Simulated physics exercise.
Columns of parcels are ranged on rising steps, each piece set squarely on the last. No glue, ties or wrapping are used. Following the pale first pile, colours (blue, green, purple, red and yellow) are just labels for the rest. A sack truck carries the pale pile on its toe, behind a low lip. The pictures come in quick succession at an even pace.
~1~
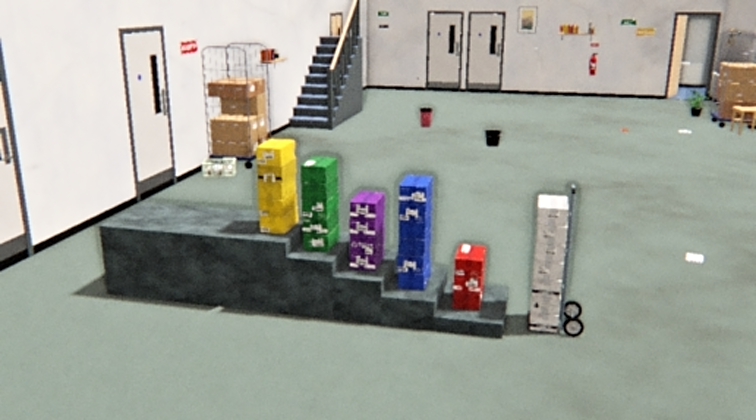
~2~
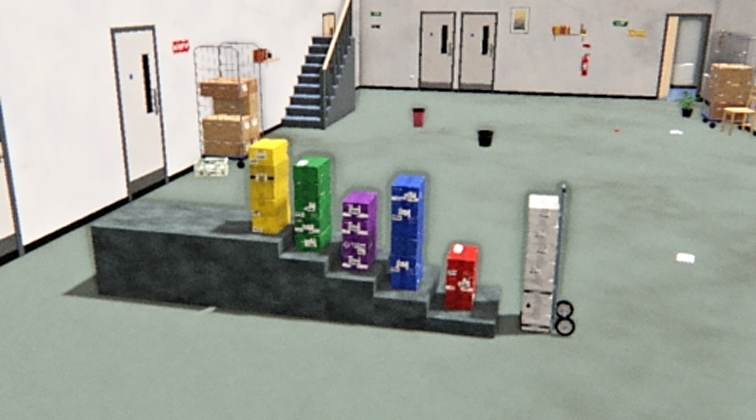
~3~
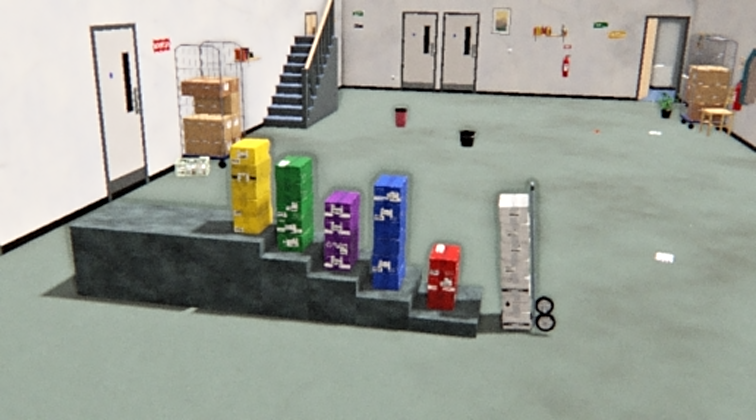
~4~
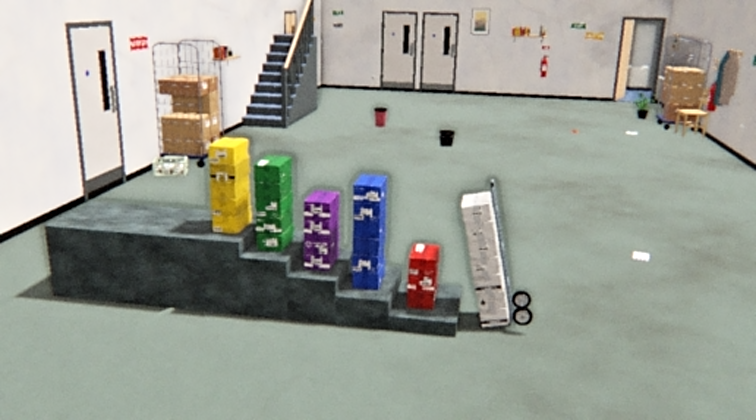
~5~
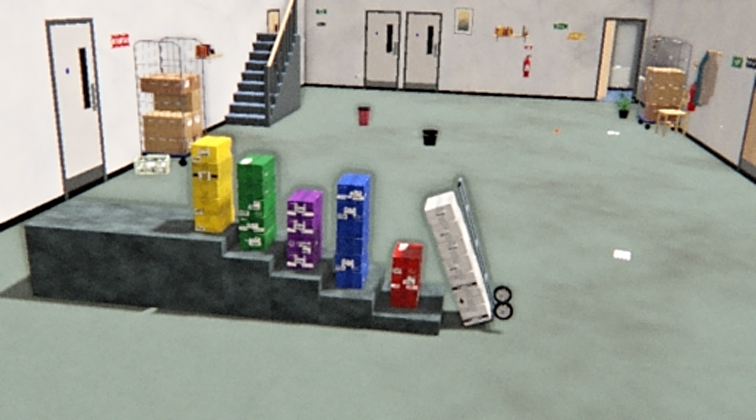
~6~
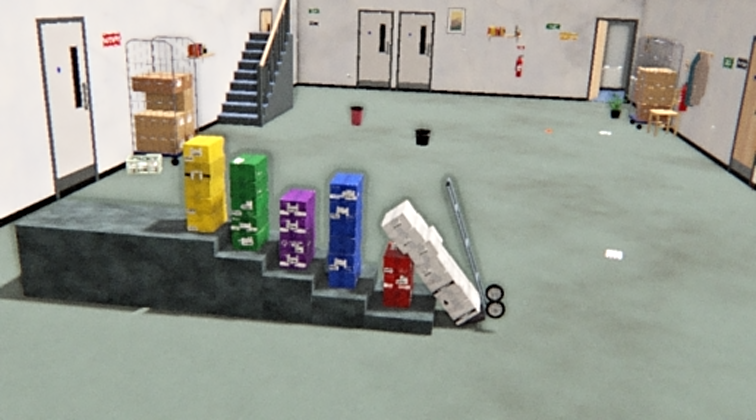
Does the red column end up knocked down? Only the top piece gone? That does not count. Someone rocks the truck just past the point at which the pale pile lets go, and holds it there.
Okay, that pile comes through okay.
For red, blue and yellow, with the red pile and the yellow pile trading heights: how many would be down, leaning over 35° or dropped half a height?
Once things settle, you'd count red 1, blue 0, yellow 0 down.
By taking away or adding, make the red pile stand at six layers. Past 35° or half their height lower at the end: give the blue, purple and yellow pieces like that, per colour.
By colour, that gives blue at 0, purple at 0 and yellow at 0.
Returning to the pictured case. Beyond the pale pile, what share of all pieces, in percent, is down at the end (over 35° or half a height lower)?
Roughly 0 percent of the pieces.
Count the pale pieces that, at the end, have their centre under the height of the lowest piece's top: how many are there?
The number is 1.
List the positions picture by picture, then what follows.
In the first picture (places mark the middle of the side facing us; the camera pans a little), truck frame (571, 222) level; top red parcel (468, 268); top blue parcel (412, 195); the rest undisturbed.
Truck frame (562, 222) rocked barely; top red parcel (460, 268), in the second picture.
Truck frame (533, 219) rocked barely, top of the pale pile leaning barely; top red parcel (442, 268); the rest undisturbed, in the third picture.
Truck frame (496, 215) rocked a little, top of the pale pile leaning a little; top red parcel (422, 267); the rest undisturbed, in the fourth picture.
Truck frame (466, 214) rocked clearly, top of the pale pile leaning clearly; top red parcel (405, 266); the rest undisturbed, in the fifth picture.
Truck frame (456, 213) rocked clearly, top of the pale pile leaning well over; top red parcel (396, 266) shifted a little; top purple parcel (293, 210); one has shifted, in the sixth picture.
Soon after the last picture, 7 of the pale pile down; none of the 3 red parcels down (0 of 23 in all colours); top red parcel shifted a little.
A little later, 7 of the pale pile down; none of the 3 red parcels down (0 of 23 in all colours); top red parcel shifted half its height.
Later still, 7 of the pale pile down; none of the 3 red parcels down (0 of 23 in all colours); top red parcel leaning barely.
At rest, 7 of the pale pile down; none of the 3 red parcels down (0 of 23 in all colours); top red parcel leaning a little; top blue parcel unmoved. As the last picture would show them, middles, top red parcel near (389, 257), top blue parcel near (346, 188).
